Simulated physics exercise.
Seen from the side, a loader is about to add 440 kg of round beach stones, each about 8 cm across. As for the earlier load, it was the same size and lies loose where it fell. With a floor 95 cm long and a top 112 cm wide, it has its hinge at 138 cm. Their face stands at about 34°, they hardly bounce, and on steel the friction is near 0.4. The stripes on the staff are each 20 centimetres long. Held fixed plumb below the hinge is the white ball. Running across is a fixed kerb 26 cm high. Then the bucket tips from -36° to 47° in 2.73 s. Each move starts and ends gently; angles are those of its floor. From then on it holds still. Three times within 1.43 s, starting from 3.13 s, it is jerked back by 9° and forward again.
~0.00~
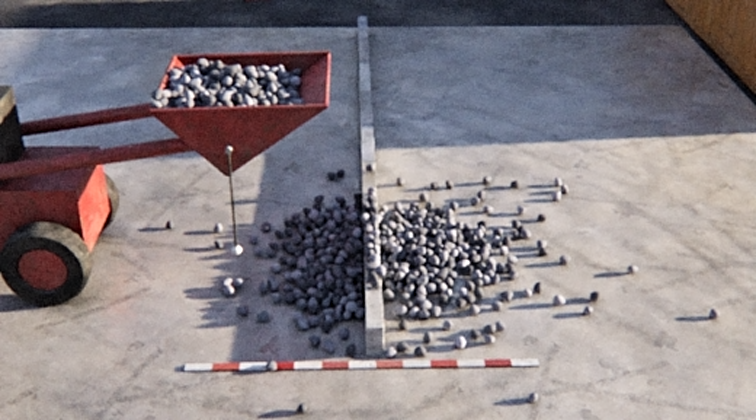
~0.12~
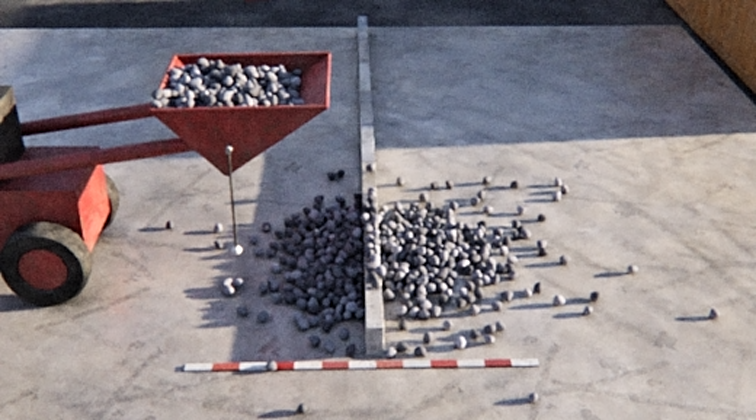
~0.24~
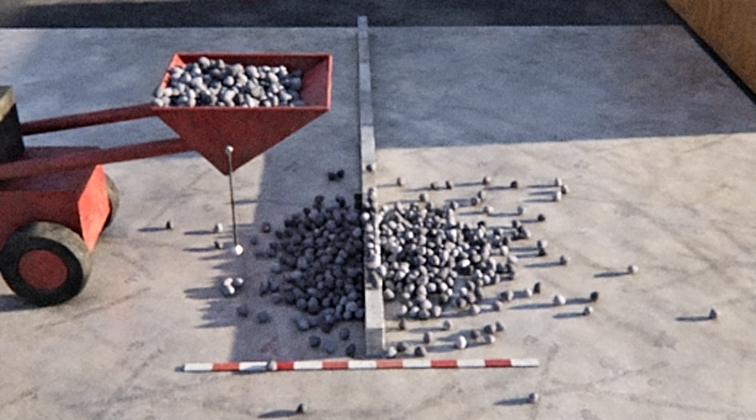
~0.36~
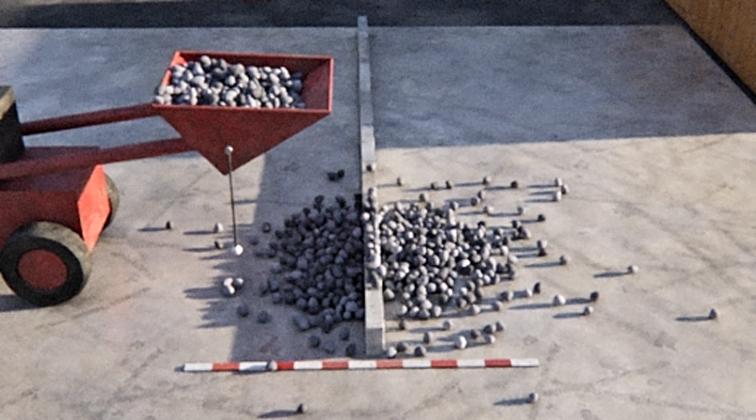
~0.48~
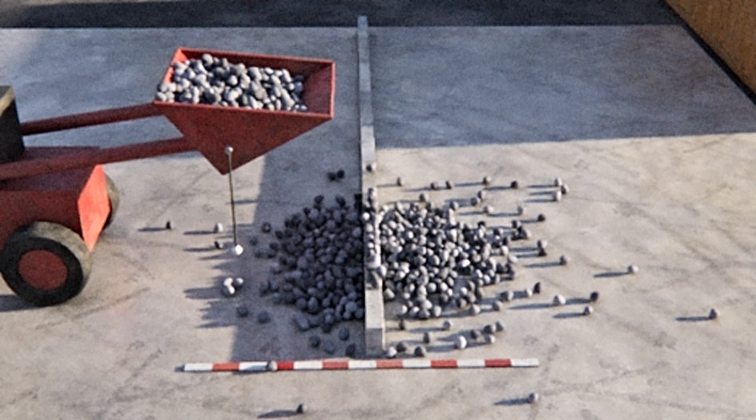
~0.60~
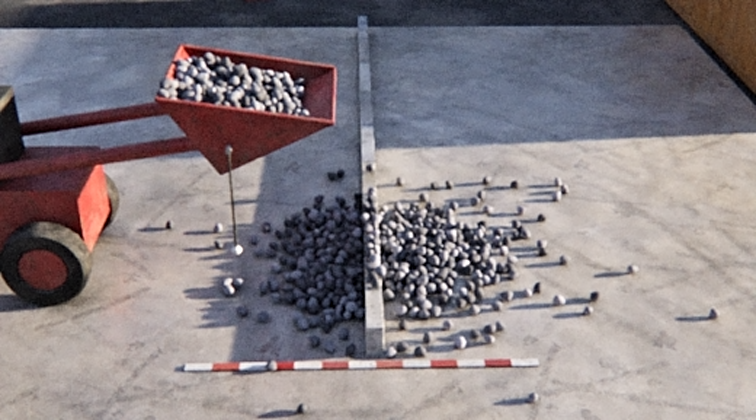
A red loader at the left holds a red bucket heaped with round grey stones above a sunlit concrete yard, seen from the side and slightly above. To the right, a loose pile of similar stones lies across a pale kerb, behind a red-and-white striped staff. The bucket stays still at first, then slowly tilts back, its right edge dipping slightly, while the pile and camera remain still.
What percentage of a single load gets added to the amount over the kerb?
22 %.
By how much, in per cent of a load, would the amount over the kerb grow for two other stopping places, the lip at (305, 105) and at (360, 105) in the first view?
The first position would add some 5 per cent, the second some 65.
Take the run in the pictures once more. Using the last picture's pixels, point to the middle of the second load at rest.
Near (337, 249).
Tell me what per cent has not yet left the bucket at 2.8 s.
Close to 0 in a hundred.
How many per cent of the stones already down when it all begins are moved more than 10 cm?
Roughly 20 percent.
After 2.0 s the floor is at 34°; in per cent of one load, 67 in the bucket, 86 on this side of the kerb, 47 over the kerb; the foremost stones are at (594, 247).
After 2.8 s the floor is at 47°; in per cent of one load, 0 in the bucket, 132 on this side of the kerb, 68 over the kerb; the foremost stones are at (594, 247).
After 5.0 s the floor is at 47°; in per cent of one load, 0 in the bucket, 131 on this side of the kerb, 69 over the kerb; the foremost stones are at (594, 247).
After 7.7 s the floor is at 47°; in per cent of one load, 0 in the bucket, 131 on this side of the kerb, 69 over the kerb; the foremost stones are at (594, 247). Net gain over the kerb, 22.
